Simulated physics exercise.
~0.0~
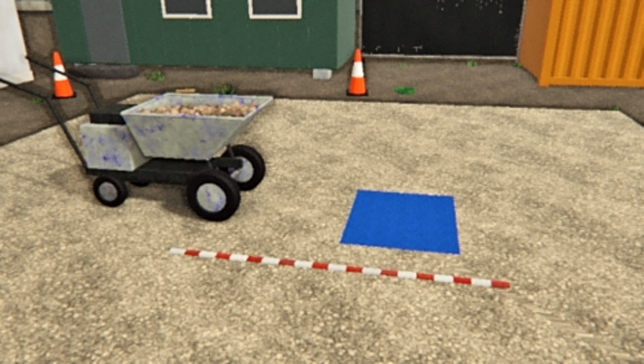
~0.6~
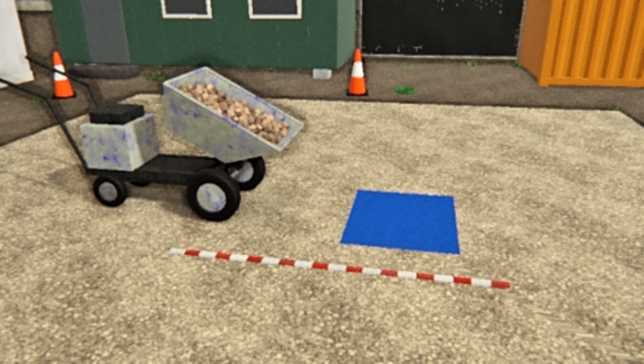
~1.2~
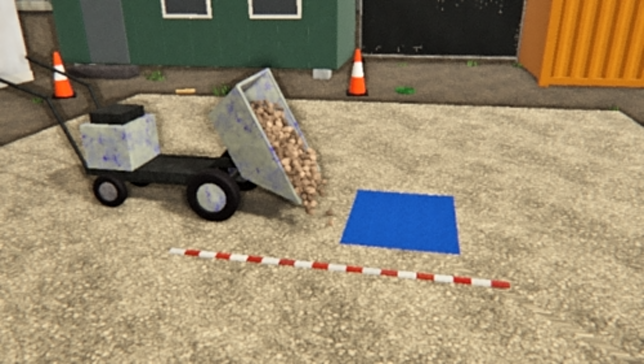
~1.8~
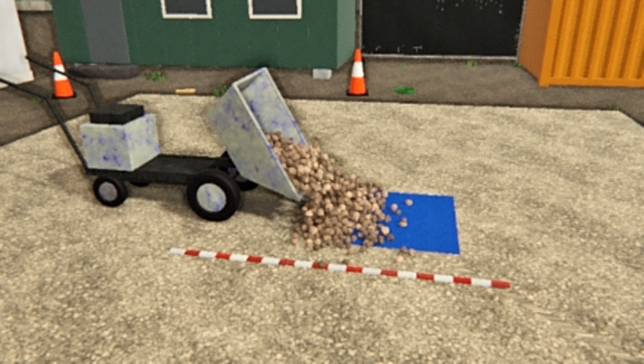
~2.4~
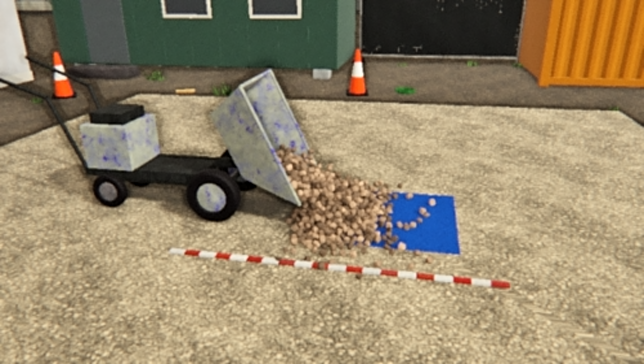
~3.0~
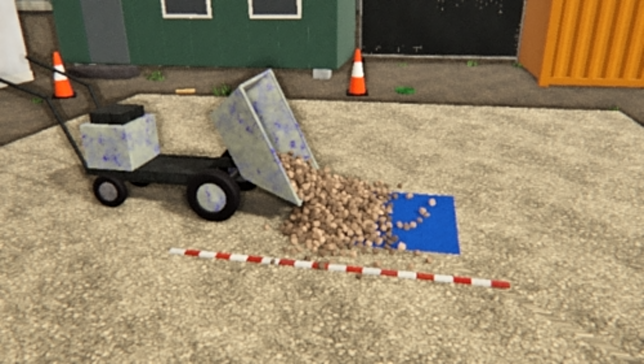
We see a small wheeled barrow tip its metal tray forward to the right, spilling brownish stones onto the ground; they spread in a heap that mostly stops short of a blue sheet, partly covering its left side, while some stones remain in the raised tray.
